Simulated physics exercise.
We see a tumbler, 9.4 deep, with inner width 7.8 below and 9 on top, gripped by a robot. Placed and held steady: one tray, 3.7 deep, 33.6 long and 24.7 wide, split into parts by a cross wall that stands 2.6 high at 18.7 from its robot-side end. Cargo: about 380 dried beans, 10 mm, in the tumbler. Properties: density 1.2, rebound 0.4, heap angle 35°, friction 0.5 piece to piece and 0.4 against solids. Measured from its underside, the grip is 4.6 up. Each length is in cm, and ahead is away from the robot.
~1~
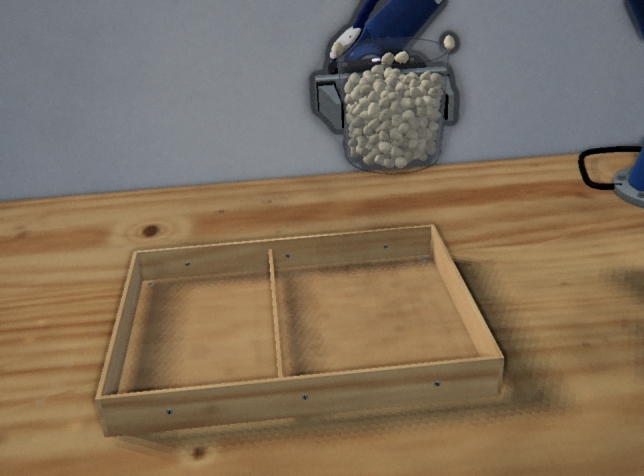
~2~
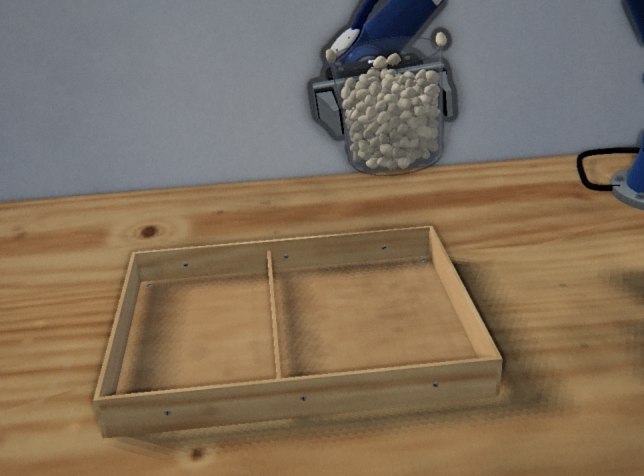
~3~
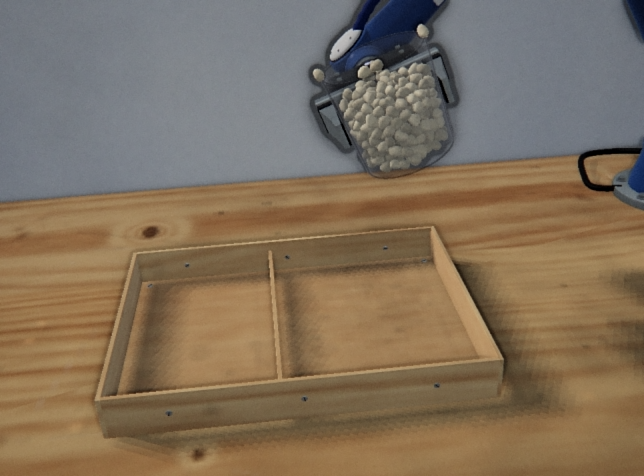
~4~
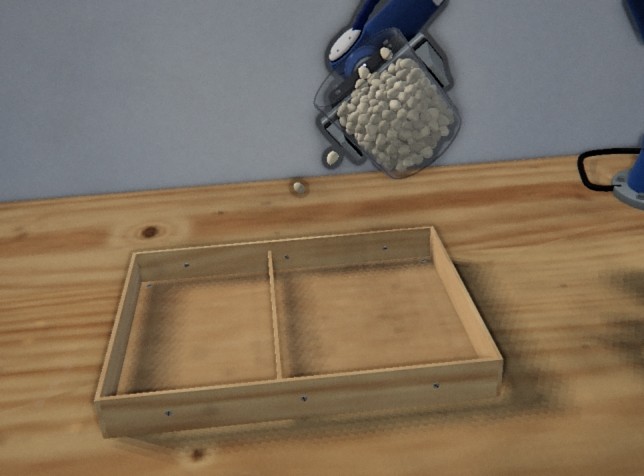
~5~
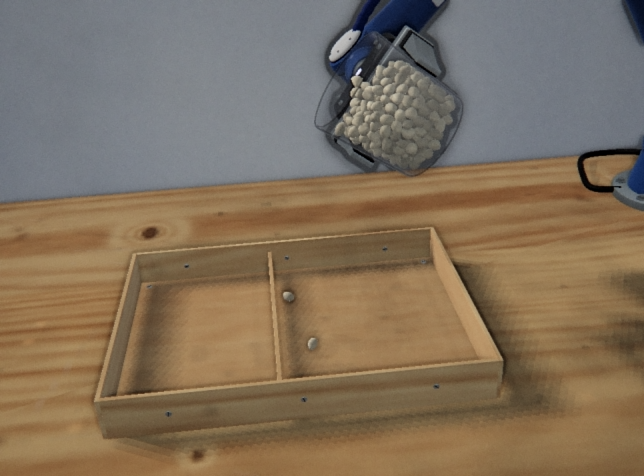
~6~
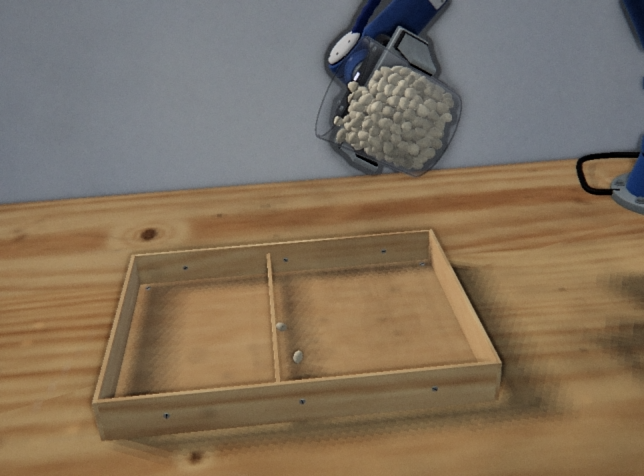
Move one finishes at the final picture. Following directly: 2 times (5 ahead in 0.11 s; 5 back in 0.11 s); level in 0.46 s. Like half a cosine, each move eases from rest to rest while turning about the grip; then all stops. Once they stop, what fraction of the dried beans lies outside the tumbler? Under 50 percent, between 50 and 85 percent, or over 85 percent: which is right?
The right one is under 50 percent.
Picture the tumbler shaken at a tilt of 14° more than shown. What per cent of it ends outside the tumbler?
Estimate: Close to 70 in a hundred.
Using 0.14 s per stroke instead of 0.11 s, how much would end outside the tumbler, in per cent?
About 25 per cent, then.
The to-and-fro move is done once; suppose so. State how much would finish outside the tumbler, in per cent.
About 25 per cent in that case.
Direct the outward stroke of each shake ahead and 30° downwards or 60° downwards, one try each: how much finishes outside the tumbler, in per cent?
Estimates, in order: 15 % then 5 %.
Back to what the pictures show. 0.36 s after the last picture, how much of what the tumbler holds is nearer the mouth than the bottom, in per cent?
Some 50 percent is in that half.
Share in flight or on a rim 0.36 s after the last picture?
Roughly 3 per cent.
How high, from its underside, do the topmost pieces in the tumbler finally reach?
About 7.5 cm.
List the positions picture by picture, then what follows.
The tumbler middle at (393, 107), level; upper third of the load around (390, 91), from x 340 to 450, top at y 45; 382 in the tumbler, in the first frame.
The tumbler middle at (391, 108), tilted 6° forward; upper third of the load around (392, 93), from x 330 to 440, top at y 40, in the second frame.
The tumbler middle at (392, 109), tilted 20° forward; upper third of the load around (396, 93), from x 320 to 445, top at y 30, in the third frame.
The tumbler middle at (391, 109), tilted 39° forward; upper third of the load around (399, 93), from x 300 to 450, top at y 55; 380 in the tumbler, 2 in flight or on a rim, in the fourth frame.
The tumbler middle at (391, 110), tilted 53° forward; upper third of the load around (399, 92), from x 290 to 450, top at y 65; 380 in the tumbler, 2 in the robot-side part, in the fifth frame.
The tumbler middle at (390, 112), tilted 59° forward; upper third of the load around (399, 95), from x 280 to 450, top at y 70; 380 in the tumbler, 2 in the robot-side part, in the sixth frame.
Then, 0.36 s on, tilted 59° forward, highest piece 25 above the table; 288 in the tumbler, 60 in the far-side part, 21 in the robot-side part, 13 in flight or on a rim.
Then, 0.72 s on, tilted 20° forward, highest piece 27 above the table; 247 in the tumbler, 93 in the far-side part, 41 in the robot-side part, 1 in flight or on a rim.
Then, 1.10 s on, level, highest piece 26 above the table; 247 in the tumbler, 94 in the far-side part, 41 in the robot-side part.
Then, 2.15 s on, level, highest piece 26 above the table; 247 in the tumbler, 94 in the far-side part, 41 in the robot-side part.
In the end, 247 in the tumbler, 94 in the far-side part, 41 in the robot-side part. That is 35 % outside the tumbler.
